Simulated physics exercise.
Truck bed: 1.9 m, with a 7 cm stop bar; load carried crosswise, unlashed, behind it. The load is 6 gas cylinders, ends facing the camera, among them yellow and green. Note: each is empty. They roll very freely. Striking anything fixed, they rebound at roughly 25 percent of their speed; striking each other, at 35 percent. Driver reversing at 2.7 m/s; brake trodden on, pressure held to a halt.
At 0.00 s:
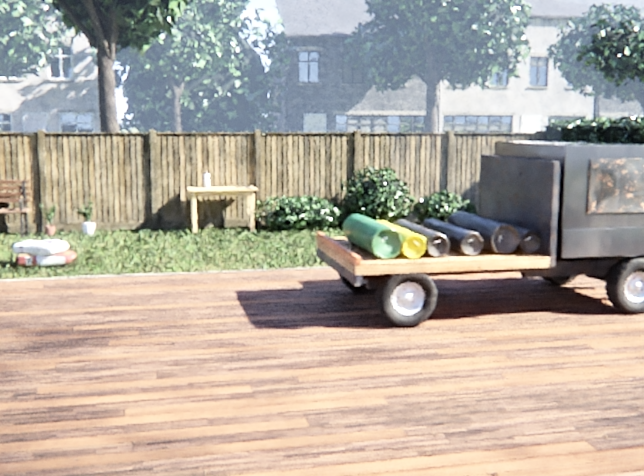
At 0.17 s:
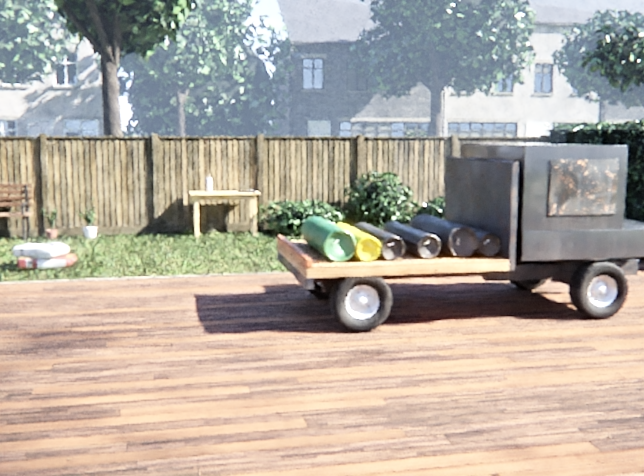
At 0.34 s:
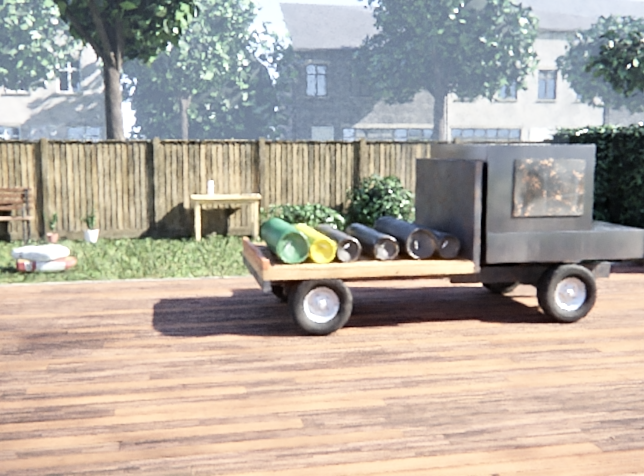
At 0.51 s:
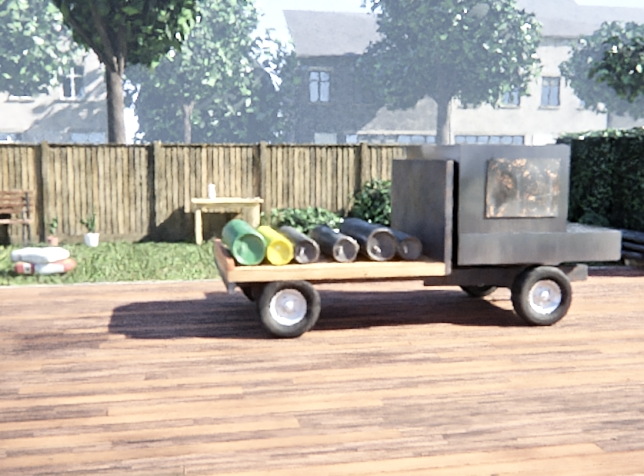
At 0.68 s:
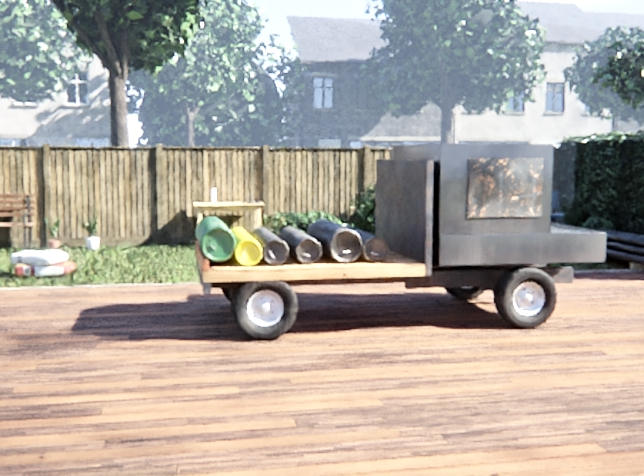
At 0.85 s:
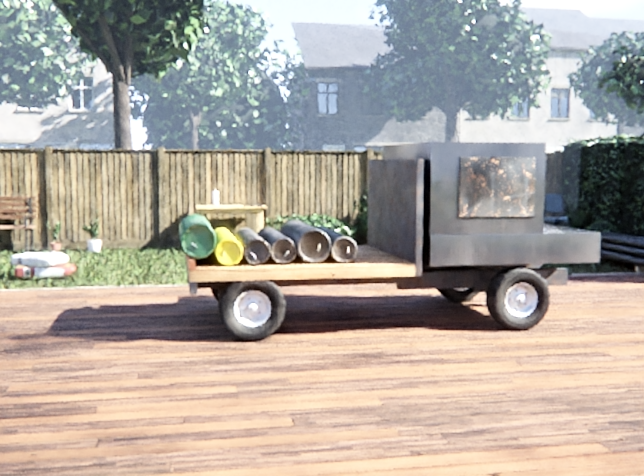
A flatbed truck reverses left, slowing, as its cylinders shift rearward and the green one rises.
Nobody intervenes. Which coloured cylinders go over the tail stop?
Yellow does stay on; green does not stay on.
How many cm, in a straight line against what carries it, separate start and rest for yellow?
Estimate - yellow near 40.
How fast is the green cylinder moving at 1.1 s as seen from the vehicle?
Estimate: Some 0.8 m/s.
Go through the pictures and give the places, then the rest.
In the first picture, yellow (415, 247), green (388, 244); tail bar at (358, 261); speed 2.7 m/s; 6 of the 6 make up the bottom layer on the bed.
In the second picture, yellow (369, 249), green (340, 246); tail bar at (310, 263); speed 2.4 m/s.
In the third picture, yellow (323, 251), green (294, 248); tail bar at (266, 265); speed 1.9 m/s.
In the fourth picture, yellow (280, 252), green (250, 249); tail bar at (231, 266); speed 1.4 m/s.
In the fifth picture, yellow (249, 253), green (219, 245); tail bar at (206, 266); speed 0.8 m/s.
In the sixth picture, yellow (229, 252), green (199, 241); tail bar at (192, 266); speed 0.3 m/s.
Then, 1.1 s in, yellow is on the bed, 15 cm from the bar, rolling towards it; green is going over the tail; 1 of 6 is off.
Then, 1.2 s in, yellow is in the air, 10 cm from the bar, rolling towards it; green is going over the tail; 1 of 6 is off.
Then, 1.3 s in, yellow is on the bed, 10 cm from the bar; green is going over the tail; 1 of 6 is off.
Then, 1.4 s in, yellow is on the bed, 10 cm from the bar; green is going over the tail; 1 of 6 is off.
In the end (1.6 s), yellow is on the bed, 10 cm from the bar; green is off the end; 1 of 6 is off.
